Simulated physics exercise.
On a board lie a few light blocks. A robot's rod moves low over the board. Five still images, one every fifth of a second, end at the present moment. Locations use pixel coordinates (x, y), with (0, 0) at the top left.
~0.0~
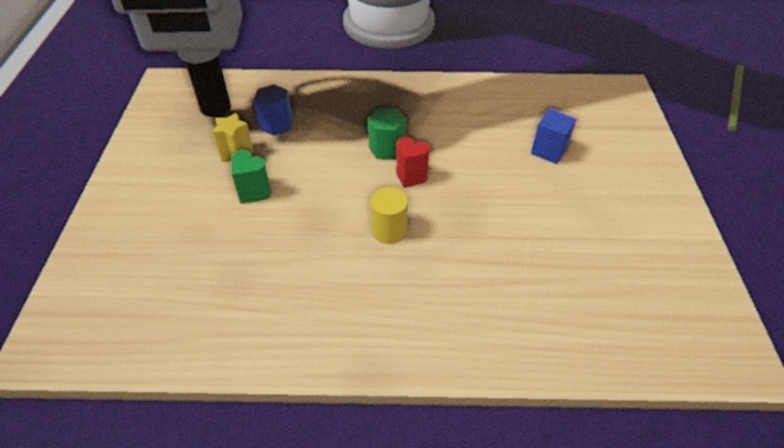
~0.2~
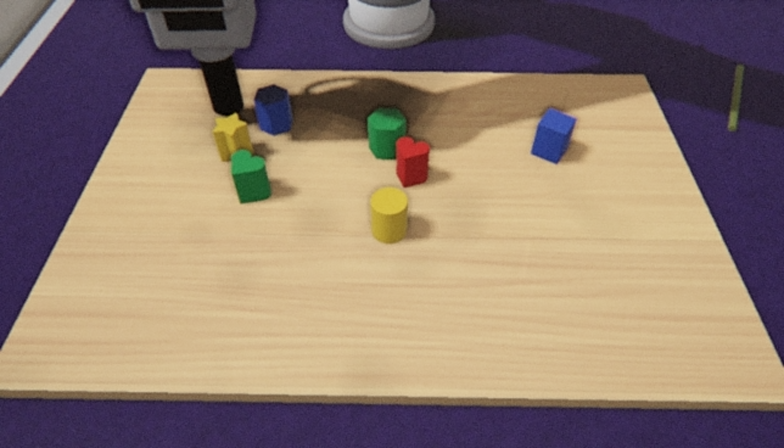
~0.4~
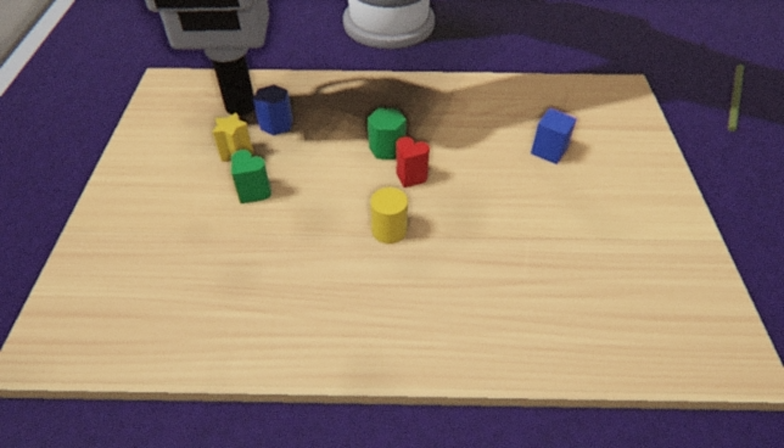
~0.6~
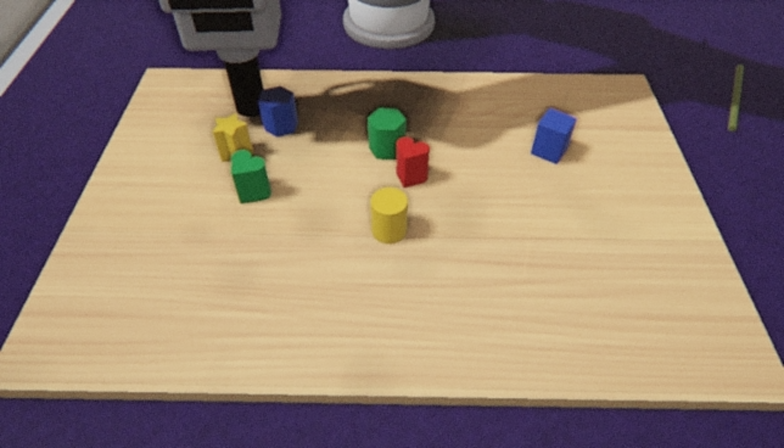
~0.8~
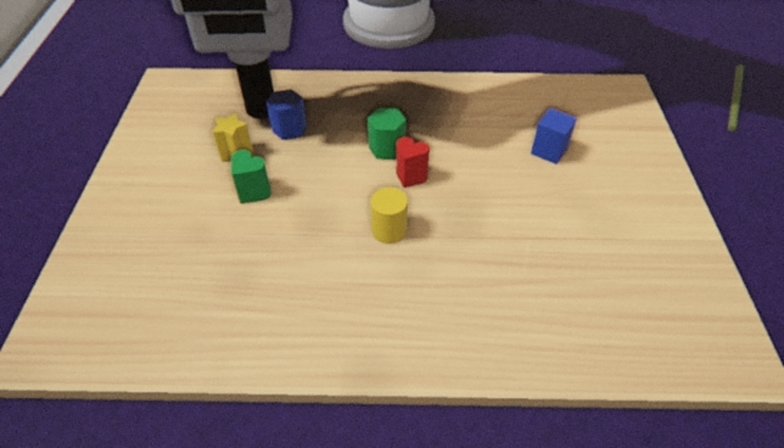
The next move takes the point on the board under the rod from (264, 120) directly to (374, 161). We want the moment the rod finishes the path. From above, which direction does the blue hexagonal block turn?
Twists clockwise.
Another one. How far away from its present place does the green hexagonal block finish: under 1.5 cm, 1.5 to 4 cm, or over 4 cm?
Distance: Between 1.5 and 4 cm.
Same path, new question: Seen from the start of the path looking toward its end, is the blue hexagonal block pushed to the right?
Yes, it checks out.
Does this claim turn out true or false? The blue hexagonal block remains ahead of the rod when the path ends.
That claim is true.
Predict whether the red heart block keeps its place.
By the last moment of the path, the red heart block has shifted.
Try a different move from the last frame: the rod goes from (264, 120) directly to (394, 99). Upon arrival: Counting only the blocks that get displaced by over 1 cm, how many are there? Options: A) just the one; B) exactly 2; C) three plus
Correct choice: A.
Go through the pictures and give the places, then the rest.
The first picture shows tip of the rod (216, 108), middles of tops, yellow star-shaped block (229, 124), blue hexagonal block (271, 94), green hexagonal block (387, 118), red heart block (412, 147).
The second picture shows rod (229, 107), nothing pushed.
The third picture shows rod (241, 107), nothing pushed.
The fourth picture shows rod (252, 108), blue hexagonal block (276, 96).
The fifth picture shows rod (262, 110), yellow star-shaped block (229, 124), blue hexagonal block (285, 99), green hexagonal block (387, 118), red heart block (412, 147).
On the path given first. One third of the way, rod (298, 123); blue hexagonal block (320, 115), turned 15° clockwise.
Two thirds of the way, rod (335, 136); blue hexagonal block (357, 131), turned 35° clockwise.
At the end, rod (374, 150); yellow star-shaped block unmoved; blue hexagonal block (390, 151), turned 50° clockwise; green hexagonal block (405, 119), turned 40° anticlockwise; red heart block (424, 151).
